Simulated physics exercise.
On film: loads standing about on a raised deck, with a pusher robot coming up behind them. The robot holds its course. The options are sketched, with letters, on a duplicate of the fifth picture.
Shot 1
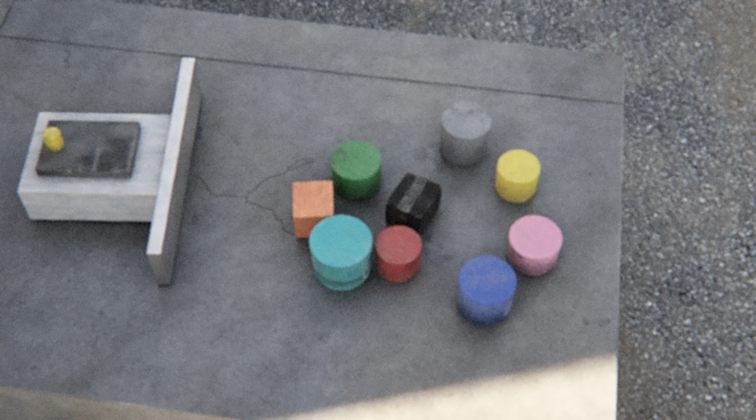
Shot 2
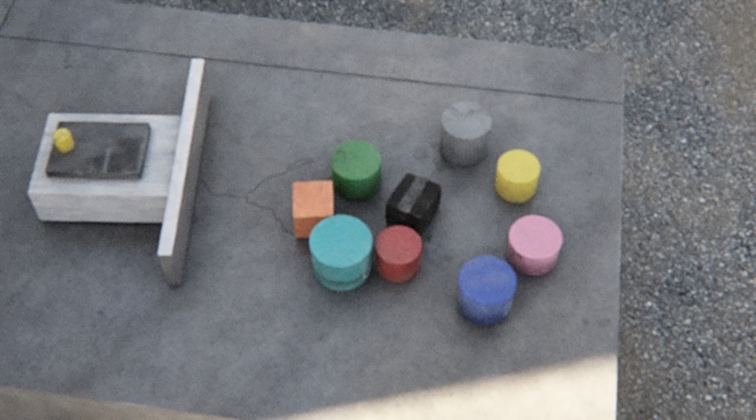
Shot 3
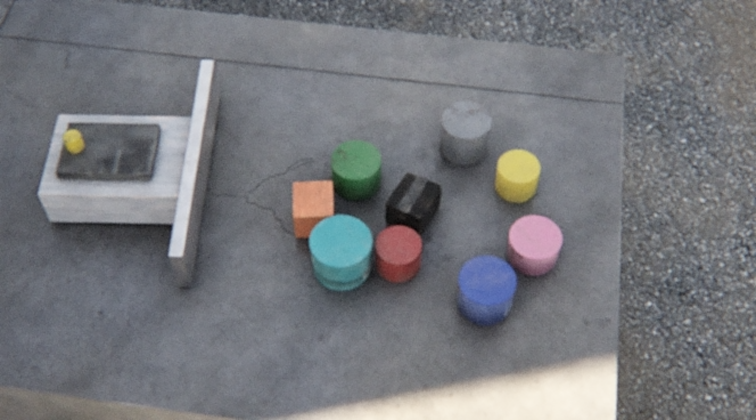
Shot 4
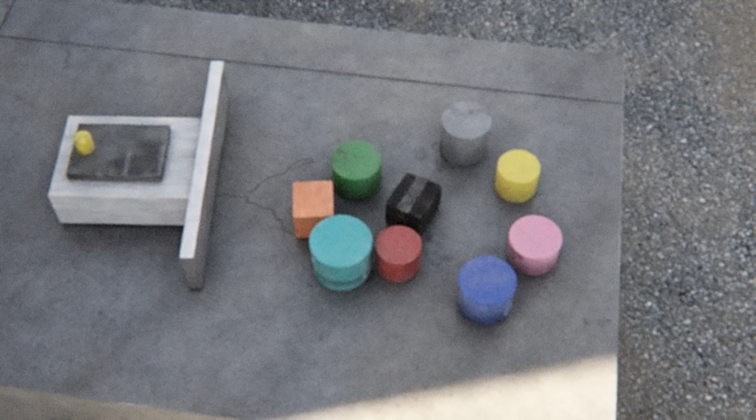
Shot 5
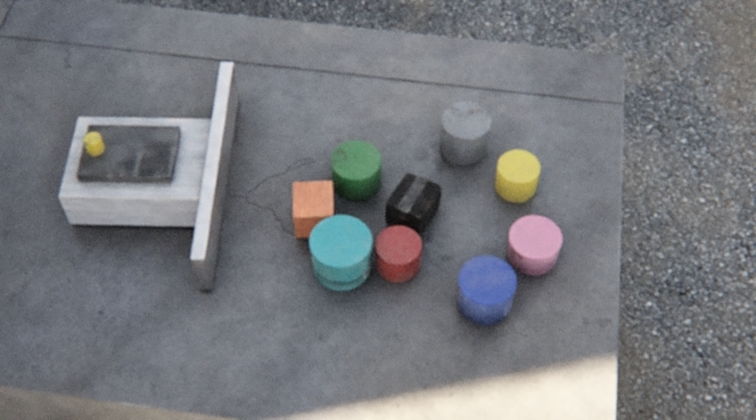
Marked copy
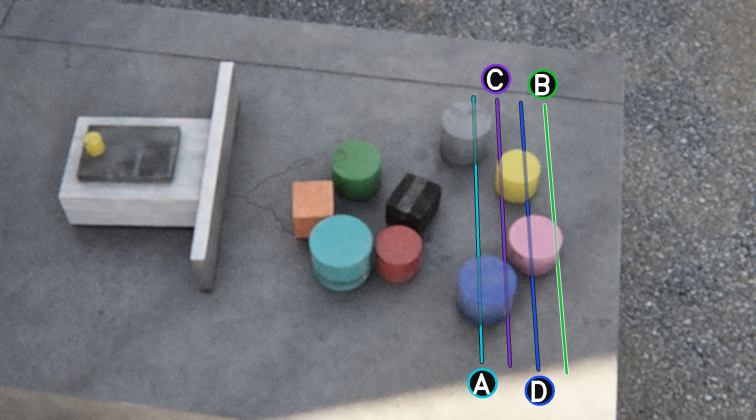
A white robot with a broad upright pusher plate, a dark top panel and a small yellow knob sits at the left of a grey raised deck, seen from a high, steady viewpoint. To its right stand an orange crate, green, turquoise and red round containers, a black parcel, a grey canister, and yellow, pink and blue containers. The robot slides slowly and steadily rightward a short way, while the loads stay still.
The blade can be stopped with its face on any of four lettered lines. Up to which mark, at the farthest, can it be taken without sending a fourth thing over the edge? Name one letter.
B is the last line within the limit.
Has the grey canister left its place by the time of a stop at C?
By then, yes.
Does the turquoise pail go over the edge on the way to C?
No.
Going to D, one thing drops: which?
It is the pink pail.
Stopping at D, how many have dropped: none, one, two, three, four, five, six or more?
By then, one.
On the marked copy, A at (477, 218); B at (555, 227); C at (503, 221); D at (529, 224).
With B. Early on, robot (256, 166); turquoise pail (368, 256); red canister (421, 254).
Further on, robot (379, 181); pink pail (582, 241); blue pail (536, 313).
At the end, robot (477, 192); pink pail over the edge; red canister over the edge; two fallen.
As for the rest, A is within the limit but short; C is within the limit but short; D is within the limit but short.
